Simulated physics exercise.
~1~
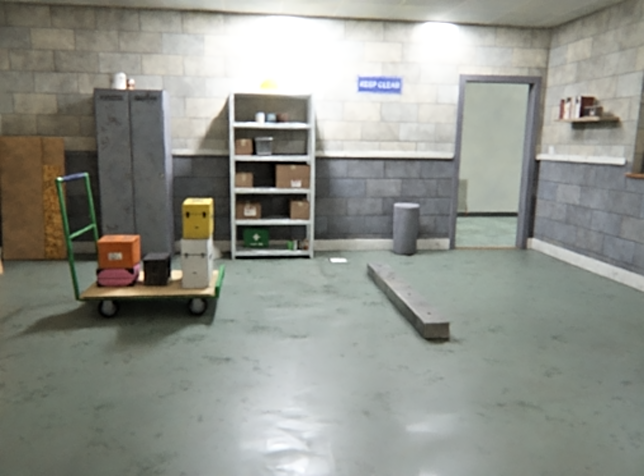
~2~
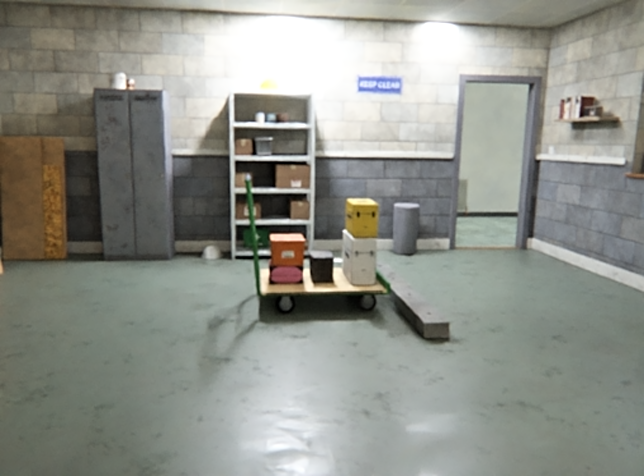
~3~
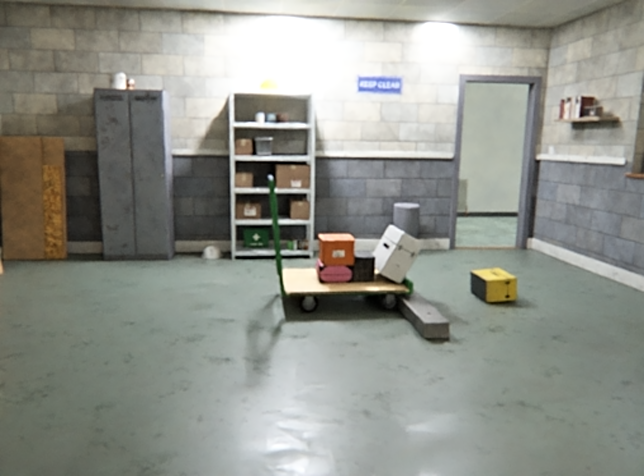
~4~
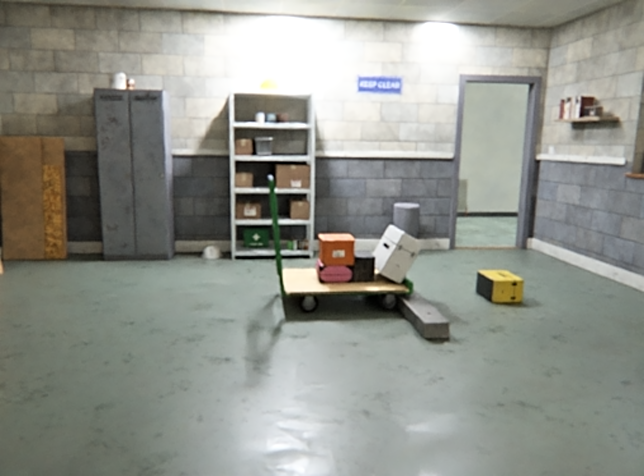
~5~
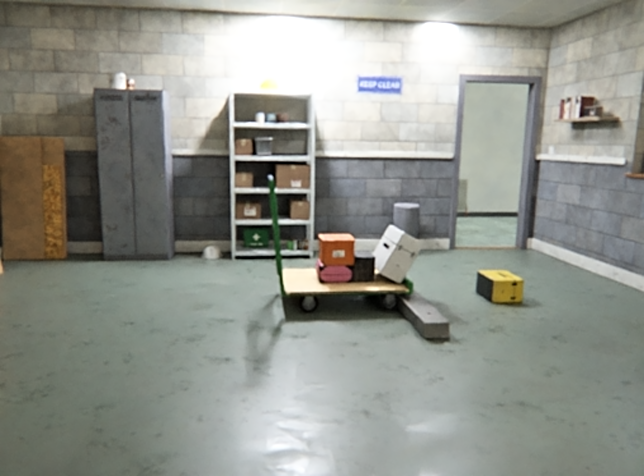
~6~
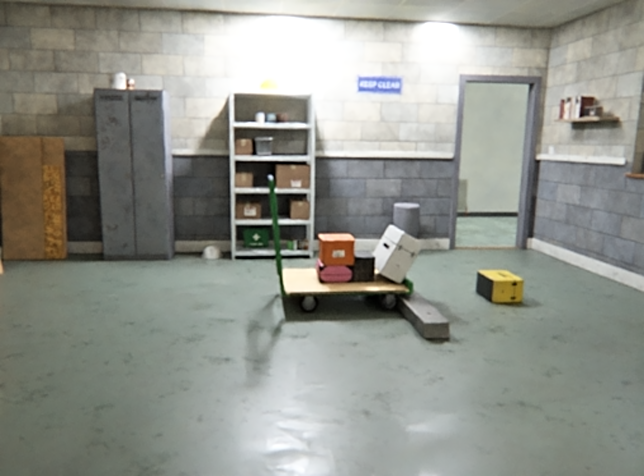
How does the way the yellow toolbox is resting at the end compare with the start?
At the start the yellow toolbox was upright on top of the white one on the trolley. By the end it was lying on its side on the floor.
